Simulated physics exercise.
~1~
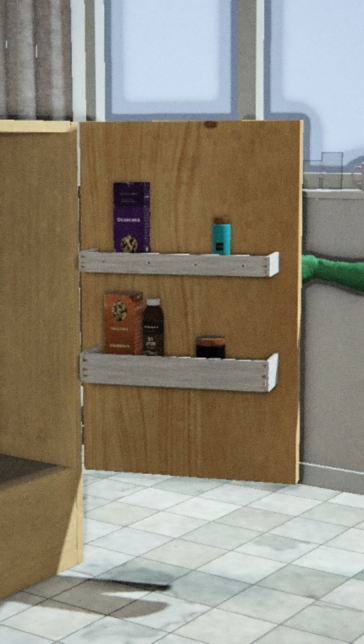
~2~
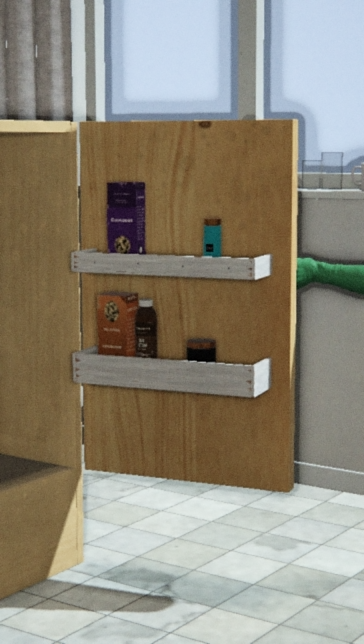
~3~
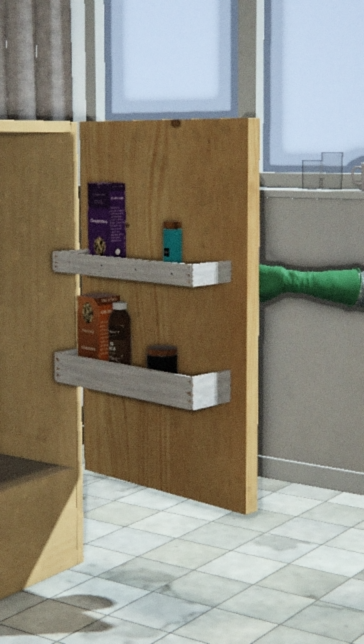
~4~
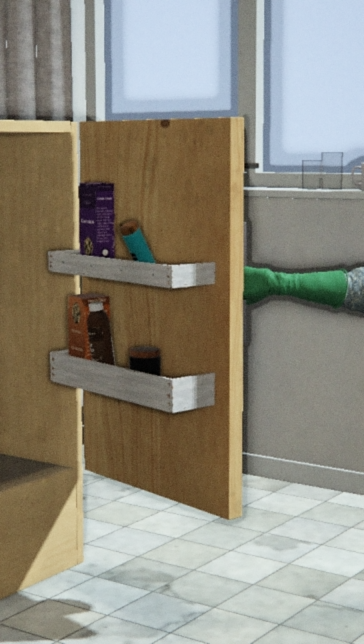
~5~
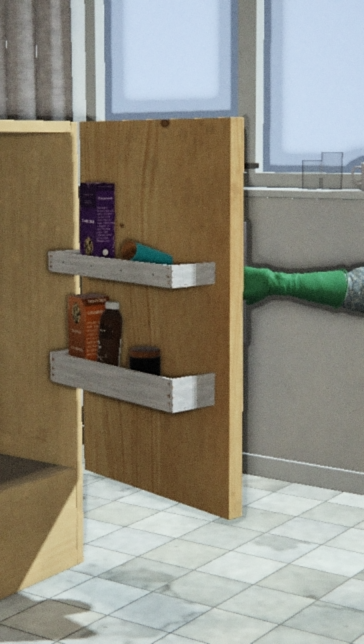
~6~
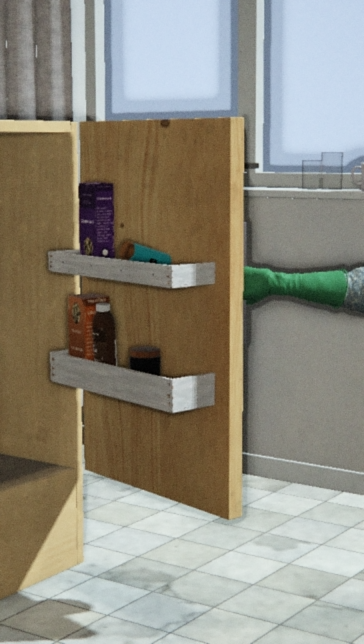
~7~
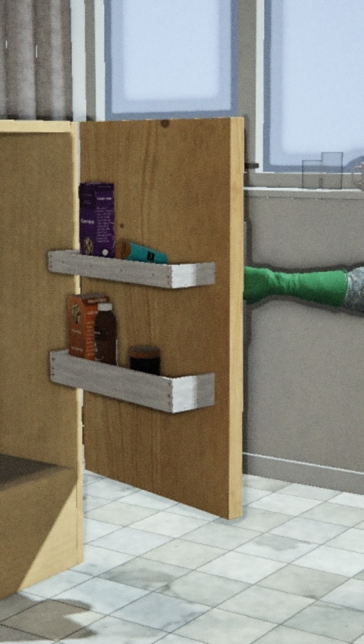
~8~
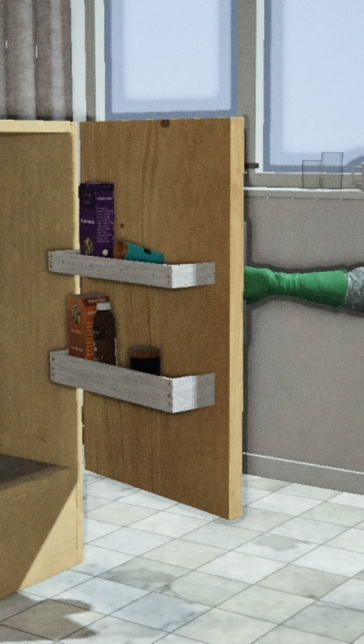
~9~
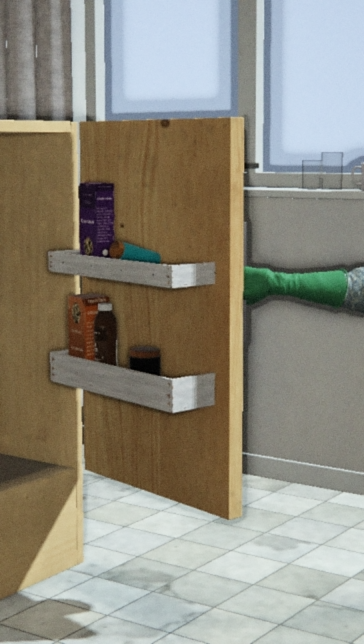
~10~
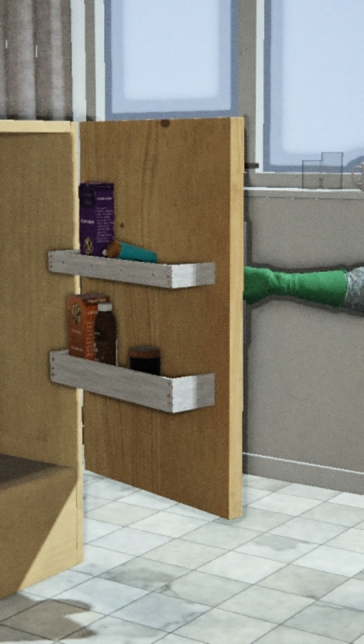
Wooden cupboard door swinging open and stopping at a green-gloved hand, the turquoise shaker tipping onto its side, other items staying upright.
